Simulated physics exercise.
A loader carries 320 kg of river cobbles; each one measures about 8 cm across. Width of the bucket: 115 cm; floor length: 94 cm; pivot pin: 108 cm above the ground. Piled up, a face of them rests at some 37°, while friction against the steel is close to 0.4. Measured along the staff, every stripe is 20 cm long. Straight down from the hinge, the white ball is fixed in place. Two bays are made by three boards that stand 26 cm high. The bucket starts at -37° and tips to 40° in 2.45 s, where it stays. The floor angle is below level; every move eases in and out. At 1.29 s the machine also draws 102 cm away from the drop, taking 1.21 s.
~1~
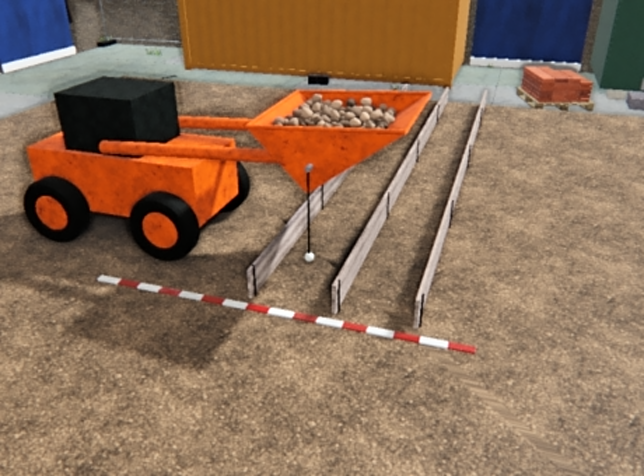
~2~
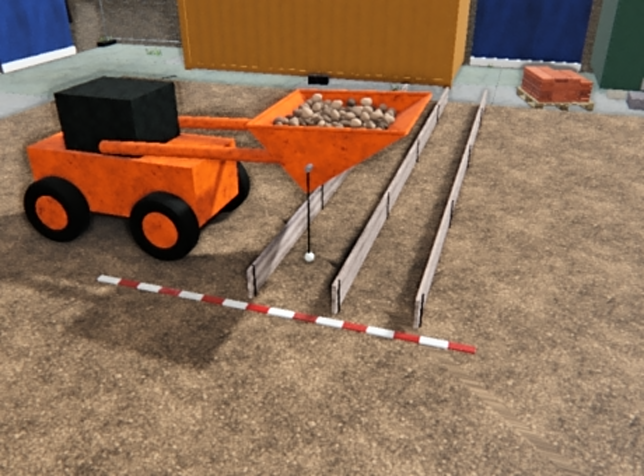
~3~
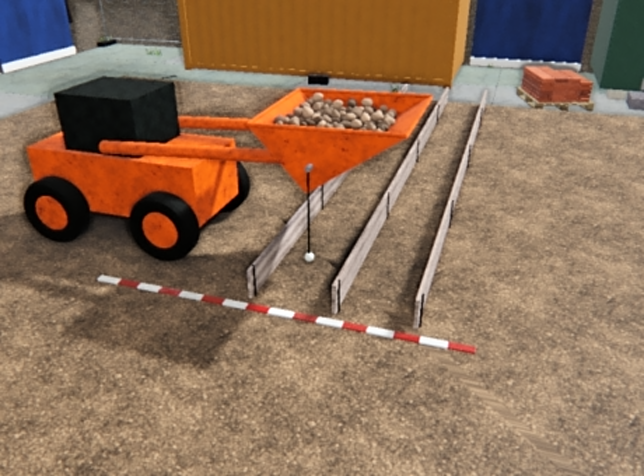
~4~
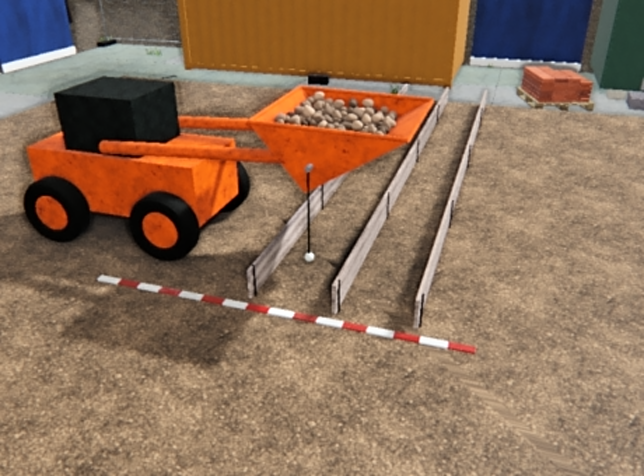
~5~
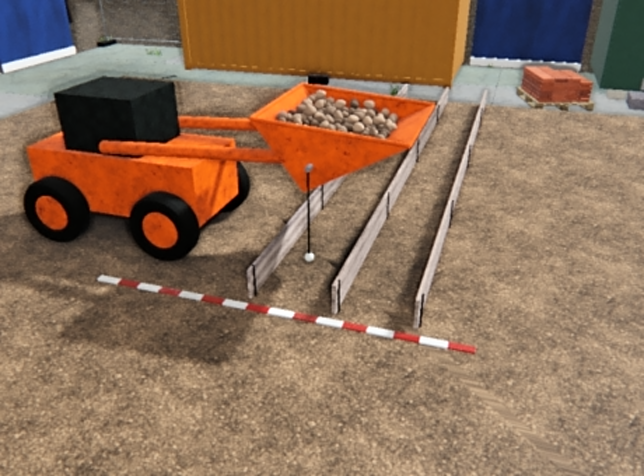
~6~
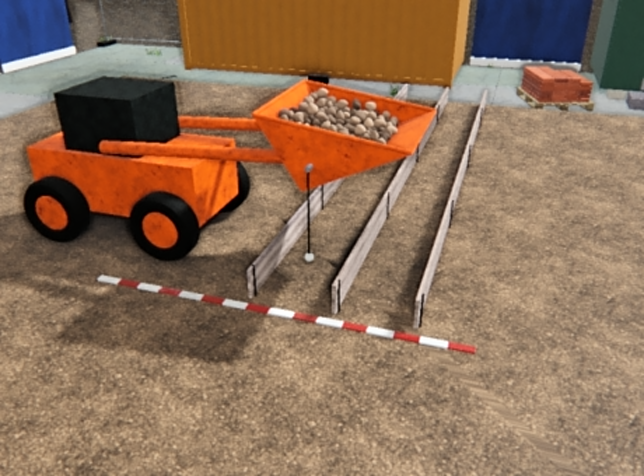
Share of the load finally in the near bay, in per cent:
70 per cent.
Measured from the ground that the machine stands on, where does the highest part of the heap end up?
Some 26 cm above that level.
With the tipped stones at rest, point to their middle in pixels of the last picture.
Roughly at (340, 251).
A little later the floor is at 28°; 70 % in the bucket, 7 % in the near bay, 23 % in the far bay; the foremost stones are at (403, 244).
Then the floor is at 40°; 0 % in the bucket, 2 % short of the bays, 68 % in the near bay, 30 % in the far bay; the foremost stones are at (425, 268).
Later still the floor is at 40°; 0 % in the bucket, 70 % in the near bay, 30 % in the far bay; the foremost stones are at (425, 268).
In the end the floor is at 40°; 0 % in the bucket, 70 % in the near bay, 30 % in the far bay; the foremost stones are at (425, 268).
